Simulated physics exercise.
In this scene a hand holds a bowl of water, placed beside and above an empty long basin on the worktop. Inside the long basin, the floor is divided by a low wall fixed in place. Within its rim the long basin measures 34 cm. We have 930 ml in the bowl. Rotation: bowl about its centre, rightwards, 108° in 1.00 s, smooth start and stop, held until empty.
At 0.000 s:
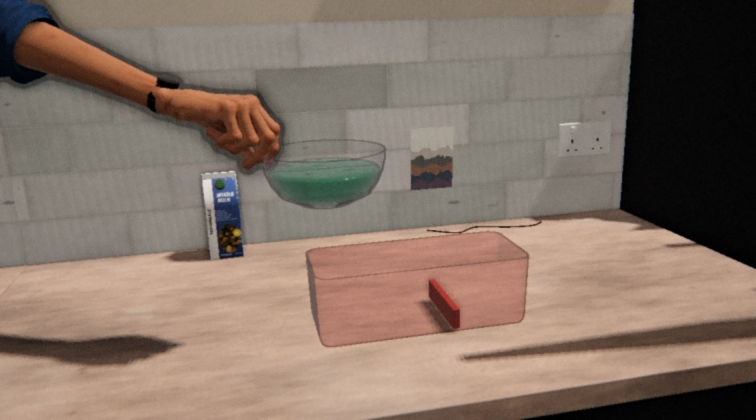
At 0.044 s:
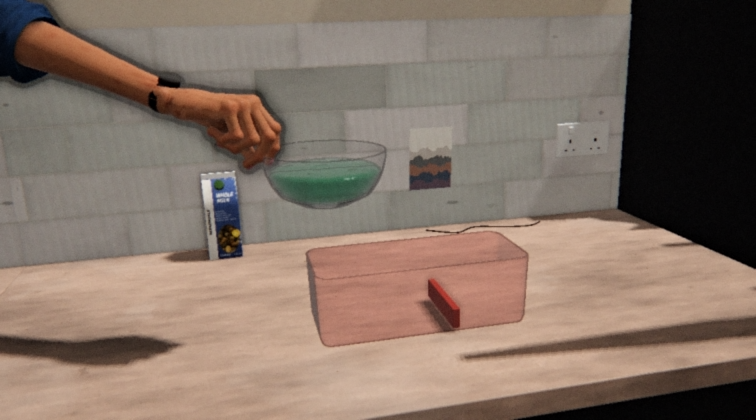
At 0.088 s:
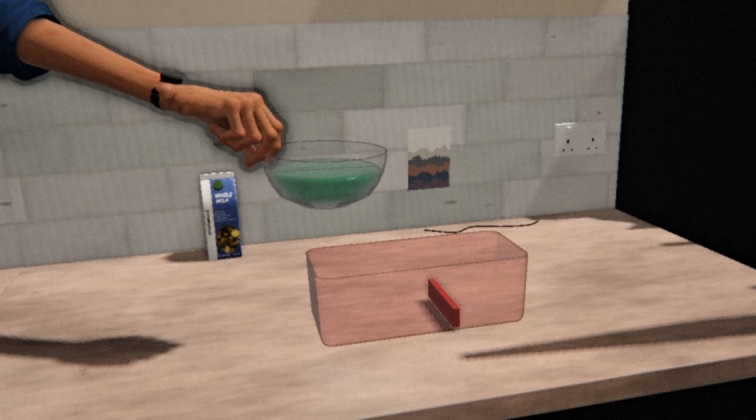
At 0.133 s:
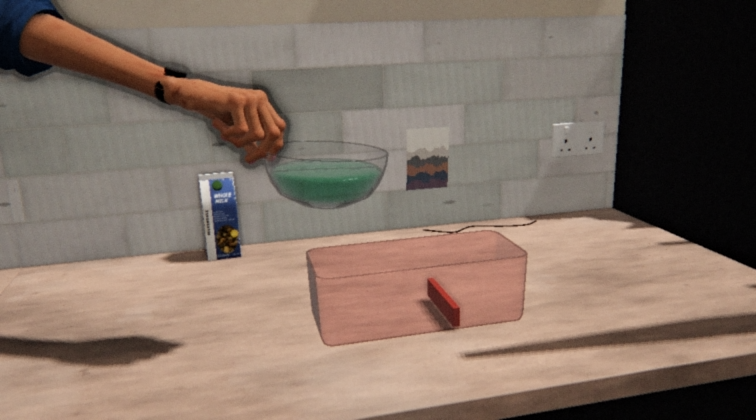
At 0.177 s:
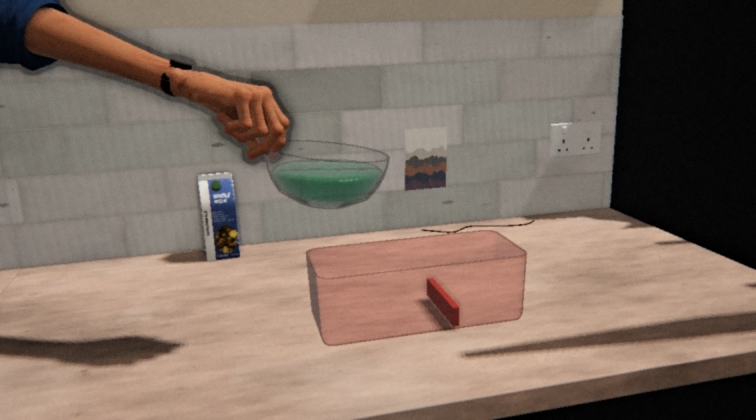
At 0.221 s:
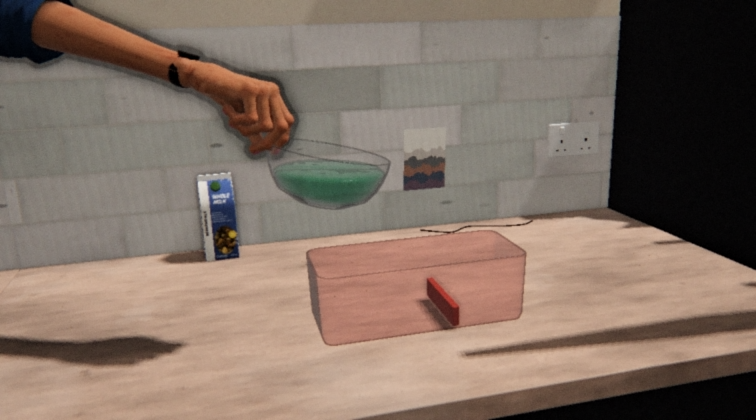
A hand reaching in from the upper left holds a clear glass bowl of green liquid above a long, see-through pink basin with a small red wall inside, seen from the front and slightly above. Behind them on the pale worktop stand a blue-and-white carton and pale tiles with a small picture and socket. The bowl slowly tilts slightly rightward as the view drifts very slightly.
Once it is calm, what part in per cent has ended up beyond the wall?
About 20 per cent ends up there.
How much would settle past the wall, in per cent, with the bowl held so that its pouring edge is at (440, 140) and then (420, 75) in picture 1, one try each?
Near 55 in a hundred on the first go and near 50 in a hundred on the second.
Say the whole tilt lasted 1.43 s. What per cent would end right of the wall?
Then you'd be looking at around 10 in a hundred.
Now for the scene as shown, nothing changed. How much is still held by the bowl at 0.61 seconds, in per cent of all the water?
Fraction remaining: Approx. 42 per cent.
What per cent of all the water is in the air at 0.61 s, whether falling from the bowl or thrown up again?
Around 40 in a hundred.
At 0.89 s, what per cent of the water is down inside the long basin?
My estimate is about 90 percent.
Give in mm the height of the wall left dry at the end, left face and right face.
Roughly 10 mm on the left side and roughly 22 mm on the right.
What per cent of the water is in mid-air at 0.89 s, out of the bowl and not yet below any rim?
Airborne share: Near 8 %.
By 0.61 s the tilt is 71° and 43 per cent is still to pour, 17 is left of the wall and 0 right of it.
By 0.89 s the tilt is 105° and 2 per cent is still to pour, 82 is left of the wall and 8 right of it.
By 1.18 s the tilt is 108° and 0 per cent is still to pour, 78 is left of the wall and 19 right of it.
By 1.50 s the tilt is 108° and 0 per cent is still to pour, 78 is left of the wall and 20 right of it.
At rest 78 per cent lies left of the wall, 20 right of it and 3 outside.
